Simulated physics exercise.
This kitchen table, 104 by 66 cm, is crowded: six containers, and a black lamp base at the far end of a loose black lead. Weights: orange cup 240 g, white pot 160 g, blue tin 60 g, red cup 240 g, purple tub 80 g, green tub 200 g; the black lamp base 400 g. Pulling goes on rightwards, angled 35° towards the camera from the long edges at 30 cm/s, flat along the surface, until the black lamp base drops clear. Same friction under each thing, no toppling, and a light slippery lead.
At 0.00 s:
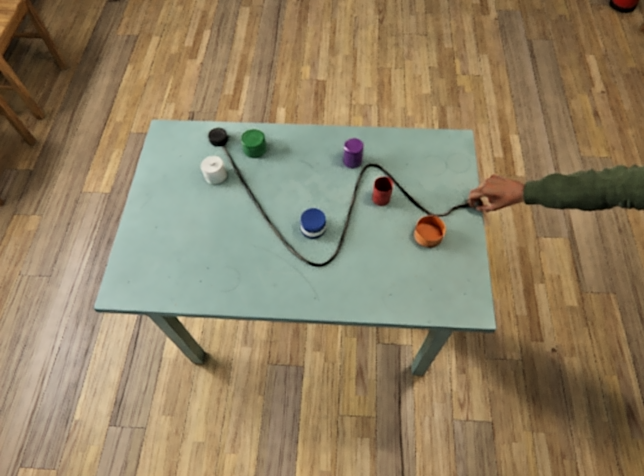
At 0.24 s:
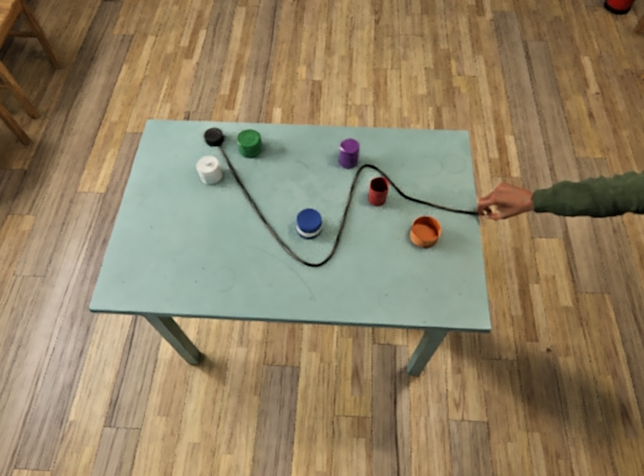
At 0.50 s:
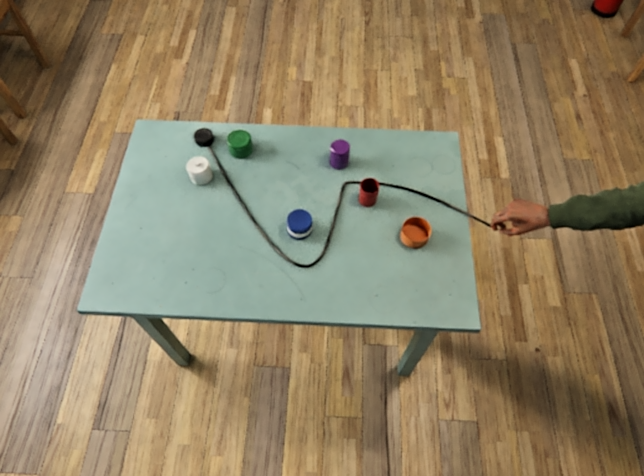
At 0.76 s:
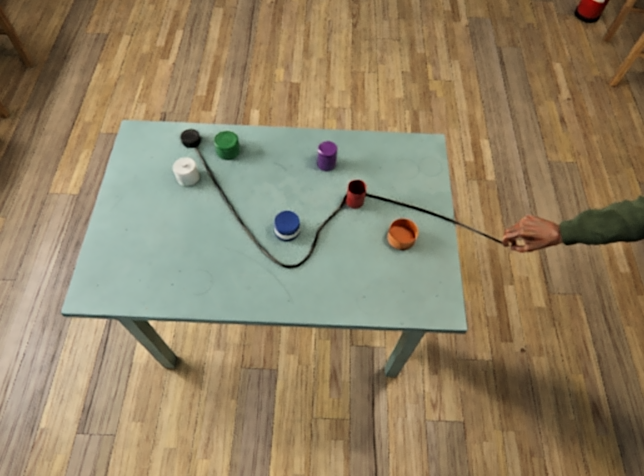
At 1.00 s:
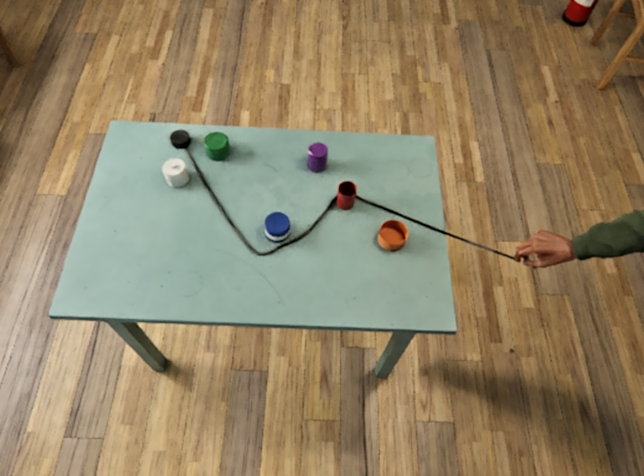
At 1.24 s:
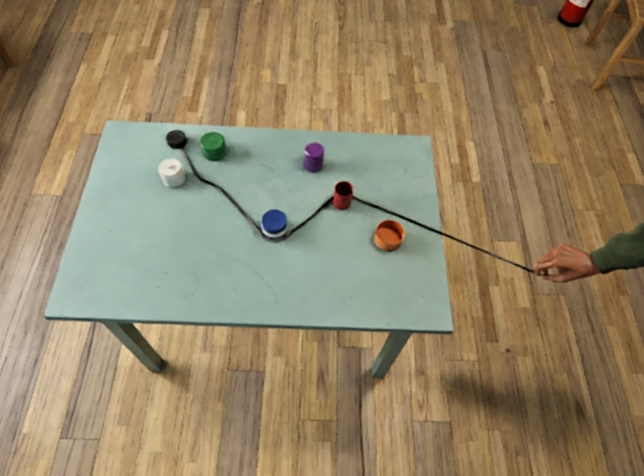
A hand in a green sleeve grips the end of a loose black cord at the right of a pale green table on a wood-plank floor, seen from above. A black round object, green and white containers sit left, a blue one mid-table, purple, red and orange ones right. The hand pulls the cord rightwards and nearer, its curves tightening around the red and blue containers, as the view drifts slightly right.
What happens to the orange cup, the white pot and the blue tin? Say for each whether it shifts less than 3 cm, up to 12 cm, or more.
Result: Orange cup stays in the low band, white pot hardly moves, blue tin reaches the top band.
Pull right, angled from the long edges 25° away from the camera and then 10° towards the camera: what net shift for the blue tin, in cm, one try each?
In turn about 34 cm, 28 cm.
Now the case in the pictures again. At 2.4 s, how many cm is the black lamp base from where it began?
Some 16 cm.
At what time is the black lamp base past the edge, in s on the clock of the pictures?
At about 4.8 s.
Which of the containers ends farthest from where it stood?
The blue tin.
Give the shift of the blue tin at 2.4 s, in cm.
About 28 cm.
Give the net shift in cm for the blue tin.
Roughly 28 cm.
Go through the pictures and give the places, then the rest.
The first frame shows lamp base (217, 134); orange cup (431, 228); white pot (211, 162); blue tin (313, 218); lead through (400, 187) (350, 209) (292, 250) (245, 184); 0 cm pulled.
The second frame shows lead through (364, 166) (288, 250); 4 cm pulled.
The third frame shows lead through (367, 183) (278, 251); 12 cm pulled.
The fourth frame shows lead through (375, 197) (266, 253); 20 cm pulled.
The fifth frame shows lead through (386, 209) (257, 253); 27 cm pulled.
The sixth frame shows lamp base (176, 137); orange cup (391, 232); white pot (169, 165); blue tin (274, 220); lead through (449, 236) (352, 197) (271, 240) (211, 183); 34 cm pulled.
By 2.4 s the black lamp base has slid 15 cm, and the shifts are, blue tin 28 cm, green tub 4 cm.
By 3.4 s the black lamp base has slid 45 cm, and the shifts are, blue tin 28 cm, green tub 4 cm.
By 4.4 s the black lamp base has slid 74 cm, and the shifts are, blue tin 28 cm, green tub 4 cm, red cup 4 cm.
By 5.2 s the black lamp base is off the top, and the shifts are, blue tin 28 cm at (294, 145), green tub 4 cm, red cup 4 cm, white pot 0 cm at (169, 165), orange cup 0 cm at (391, 232).
